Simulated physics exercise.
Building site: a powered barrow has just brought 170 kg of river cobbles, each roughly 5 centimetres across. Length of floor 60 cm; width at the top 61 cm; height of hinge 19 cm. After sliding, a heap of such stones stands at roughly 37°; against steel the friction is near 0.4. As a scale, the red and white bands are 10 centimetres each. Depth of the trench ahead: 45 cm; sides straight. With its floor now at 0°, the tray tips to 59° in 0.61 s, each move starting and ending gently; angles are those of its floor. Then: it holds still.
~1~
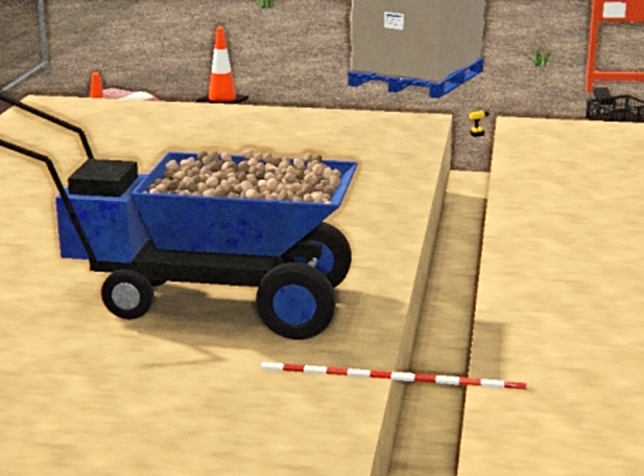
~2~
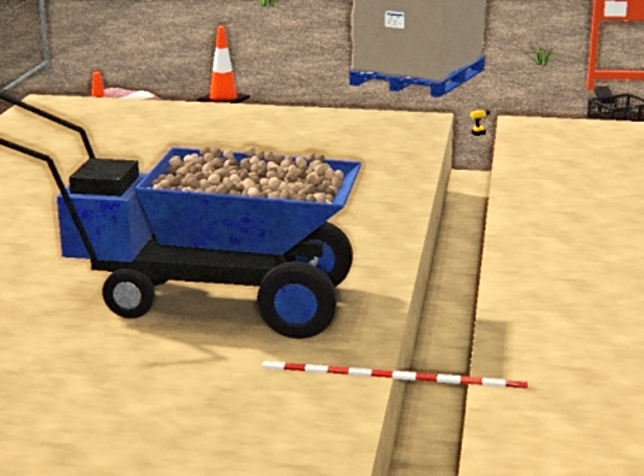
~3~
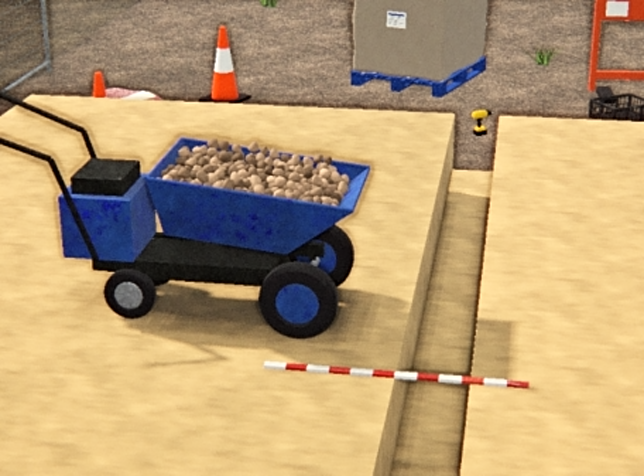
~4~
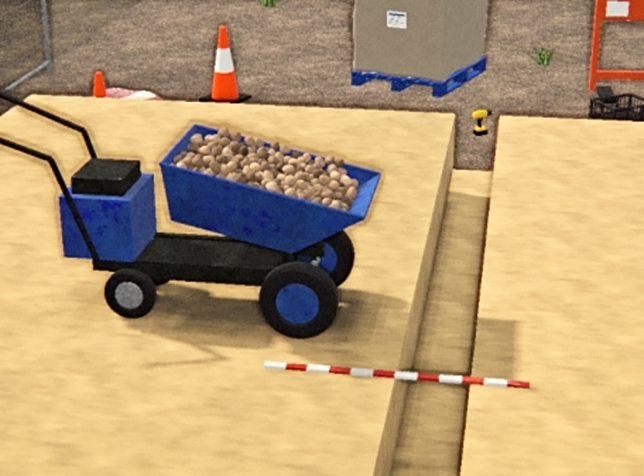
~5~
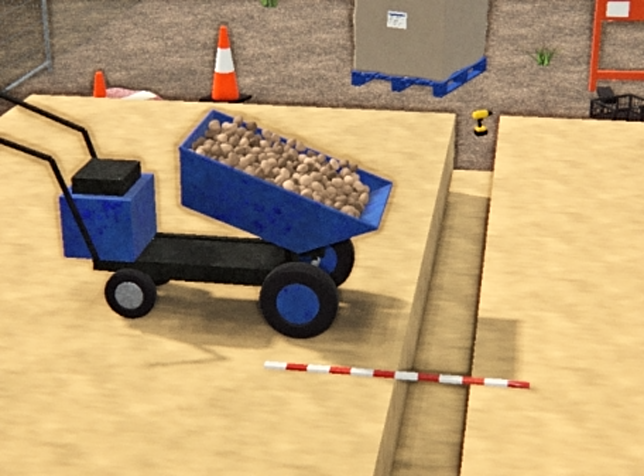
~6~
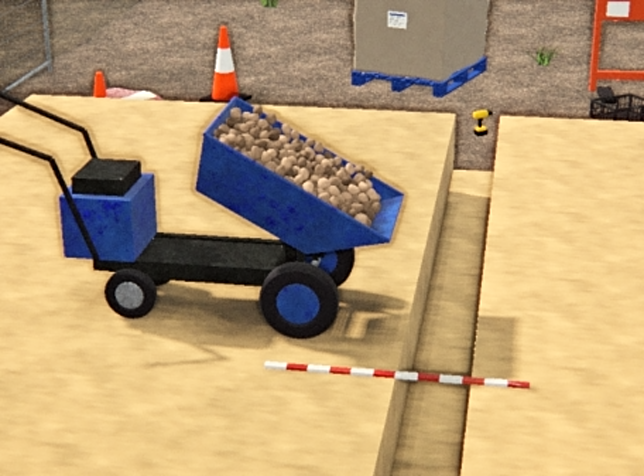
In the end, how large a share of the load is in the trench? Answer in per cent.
A share of roughly 59 %.
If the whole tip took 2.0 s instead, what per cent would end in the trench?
About 85%.
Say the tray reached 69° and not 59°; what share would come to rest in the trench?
I'd expect around 55 in a hundred.
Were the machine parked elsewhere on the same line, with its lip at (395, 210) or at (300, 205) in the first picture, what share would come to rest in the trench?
About 20 per cent from the first spot, about 85 from the second.
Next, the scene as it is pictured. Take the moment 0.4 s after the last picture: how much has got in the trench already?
At that moment: Approx. 15 %.
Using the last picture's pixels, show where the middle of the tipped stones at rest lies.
Resting centre: About (468, 373).
Then, 0.2 s after the last picture the floor is at 50°, 100 % in the tray; the foremost stones are at (402, 239).
Then, 0.4 s after the last picture the floor is at 59°, 84 % in the tray, 15 % in the trench; the foremost stones are at (478, 305).
Then, 0.8 s after the last picture the floor is at 59°, 32 % in the tray, 28 % in the trench, 40 % past the trench; the foremost stones are at (624, 337).
Then, 2.7 s after the last picture the floor is at 59°, 0 % in the tray, 59 % in the trench, 41 % past the trench; the foremost stones are past the picture's edge.
